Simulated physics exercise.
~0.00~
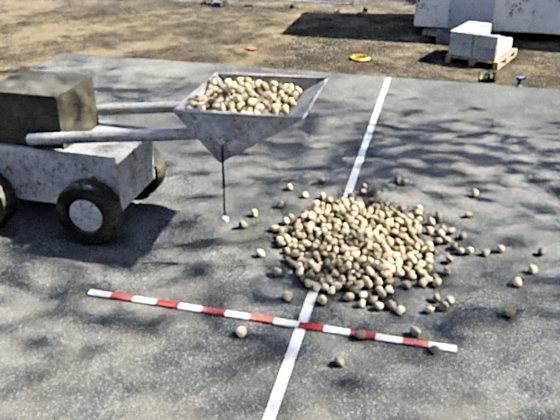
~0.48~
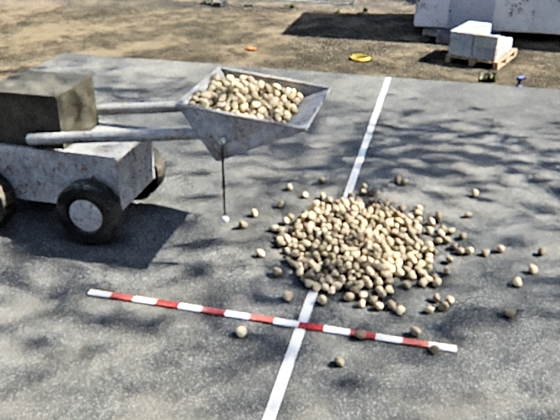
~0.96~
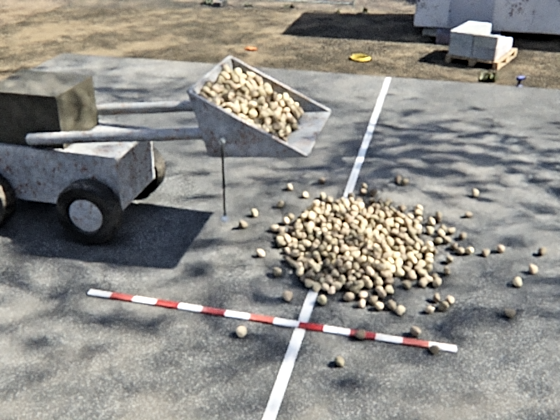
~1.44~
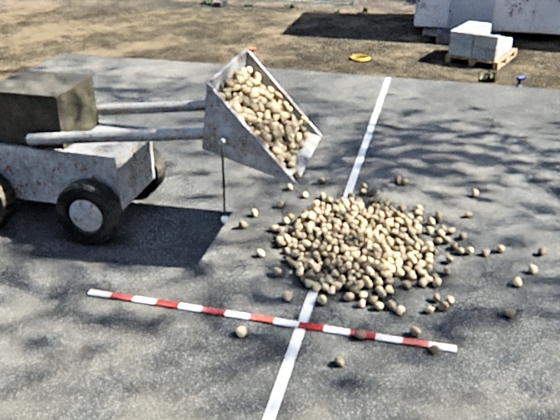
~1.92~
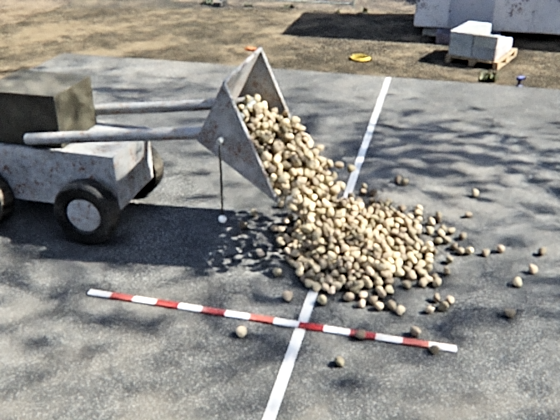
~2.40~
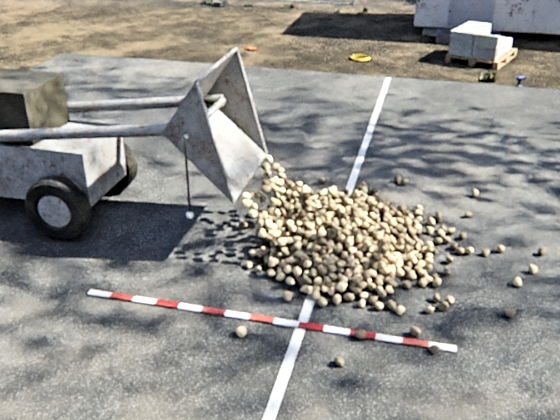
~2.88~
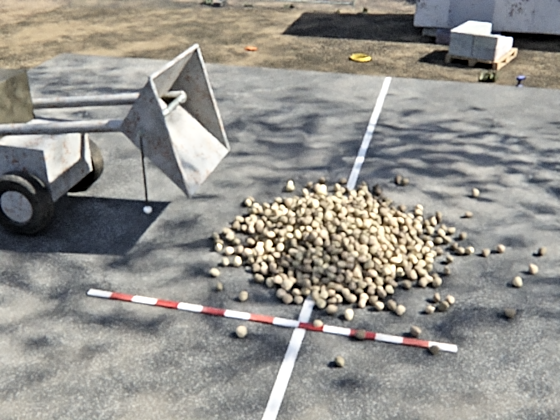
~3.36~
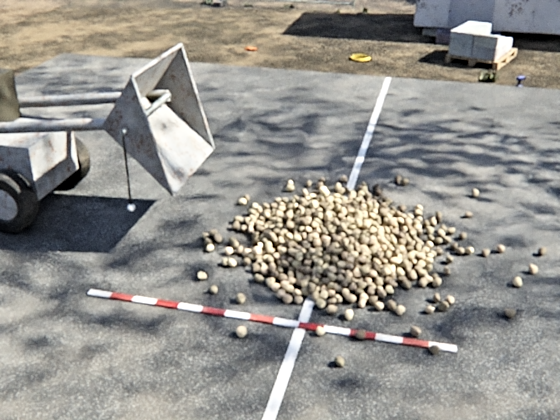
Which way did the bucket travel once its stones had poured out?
It moved to the left, away from the heap, as the loader backed off.
